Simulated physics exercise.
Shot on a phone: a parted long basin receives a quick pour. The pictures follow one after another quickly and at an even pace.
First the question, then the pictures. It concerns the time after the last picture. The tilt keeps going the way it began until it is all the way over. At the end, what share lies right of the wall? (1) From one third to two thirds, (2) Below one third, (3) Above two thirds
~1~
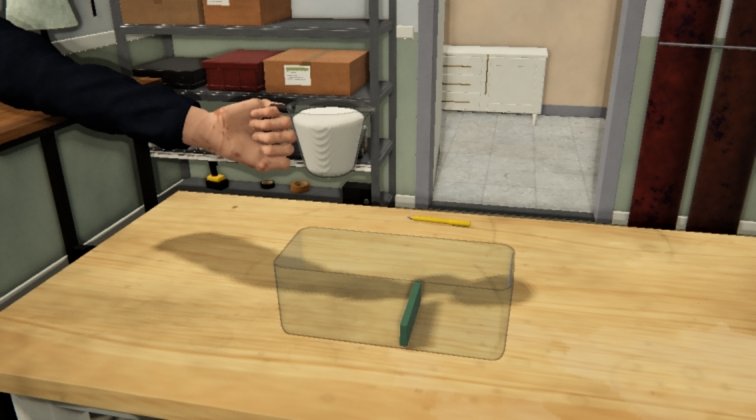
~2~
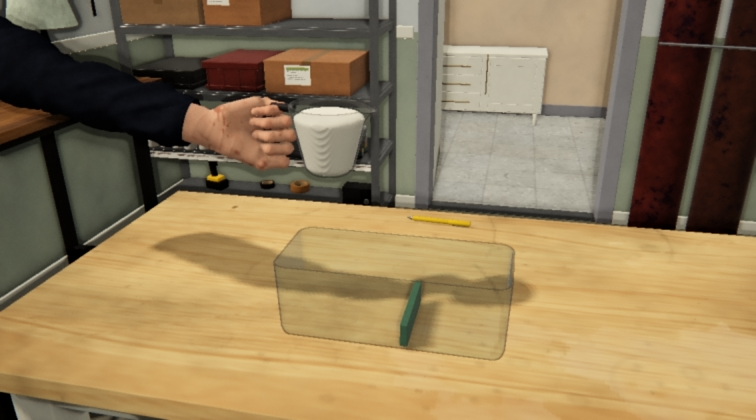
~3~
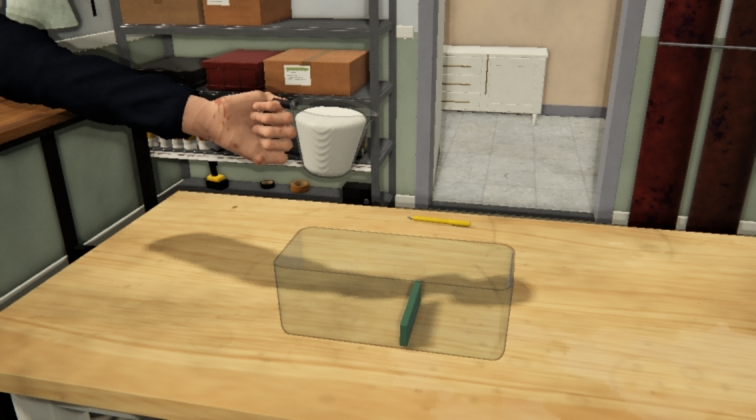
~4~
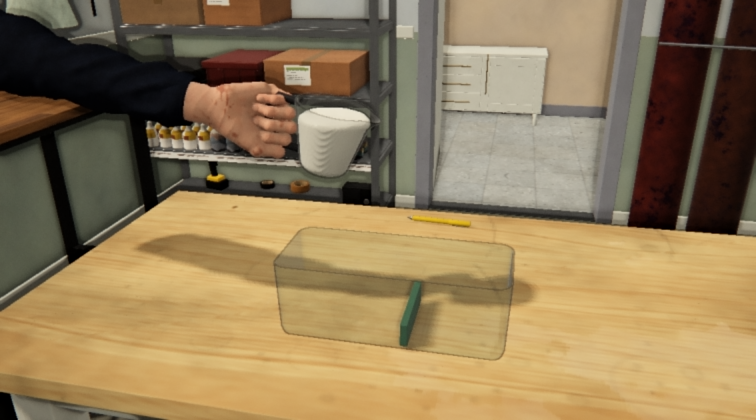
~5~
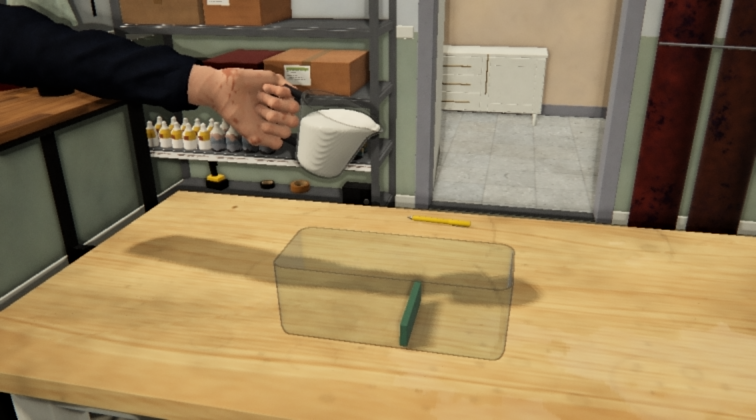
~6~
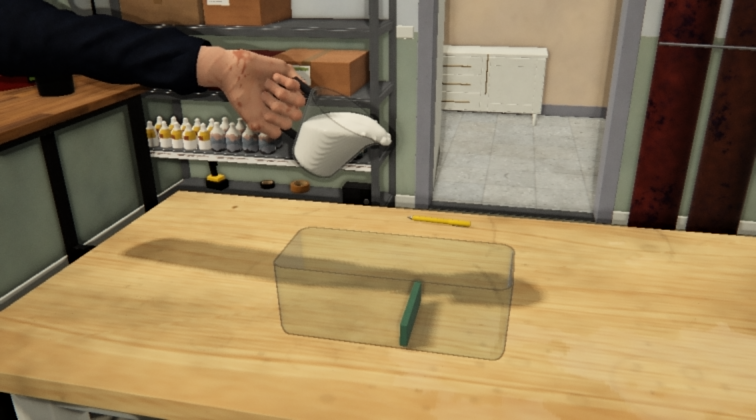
1, from one third to two thirds.
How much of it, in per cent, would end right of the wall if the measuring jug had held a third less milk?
About 30 per cent.
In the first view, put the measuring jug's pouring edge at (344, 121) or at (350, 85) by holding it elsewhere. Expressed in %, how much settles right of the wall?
In order, roughly 5 percent and 20 percent.
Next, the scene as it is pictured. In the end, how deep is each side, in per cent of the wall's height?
Roughly 20 percent left, 30 percent right.
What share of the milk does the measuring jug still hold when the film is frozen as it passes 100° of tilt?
30 per cent, approximately.
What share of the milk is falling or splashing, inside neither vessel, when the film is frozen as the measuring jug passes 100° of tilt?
Roughly 35 in a hundred.
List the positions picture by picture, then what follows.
In the first frame, tilt 0°; pouring edge (376, 109); surface from (296, 114) to (365, 117); the long basin's rim runs from (288, 246) to (513, 268); the wall's top is at (411, 303).
In the second frame, tilt 2°; pouring edge (377, 110); surface from (297, 113) to (365, 117).
In the third frame, tilt 6°; pouring edge (379, 115); surface from (299, 112) to (367, 119).
In the fourth frame, tilt 13°; pouring edge (382, 121); surface from (302, 112) to (371, 120).
In the fifth frame, tilt 23°; pouring edge (385, 131); surface from (304, 116) to (379, 124).
In the sixth frame, tilt 34°; pouring edge (386, 142); surface from (304, 122) to (379, 132); 4 per cent is over the edge.
A moment on, the measuring jug is tipped right over and 30 per cent is still to pour, 2 is left of the wall and 31 right of it.
Next, the measuring jug is tipped right over and 0 per cent is still to pour, 41 is left of the wall and 52 right of it.
Then the measuring jug is tipped right over and 0 per cent is still to pour, 45 is left of the wall and 52 right of it.
Later the measuring jug is tipped right over and 0 per cent is still to pour, 45 is left of the wall and 53 right of it.
Finally, 45 per cent lies left of the wall, 53 right of it and 3 outside.
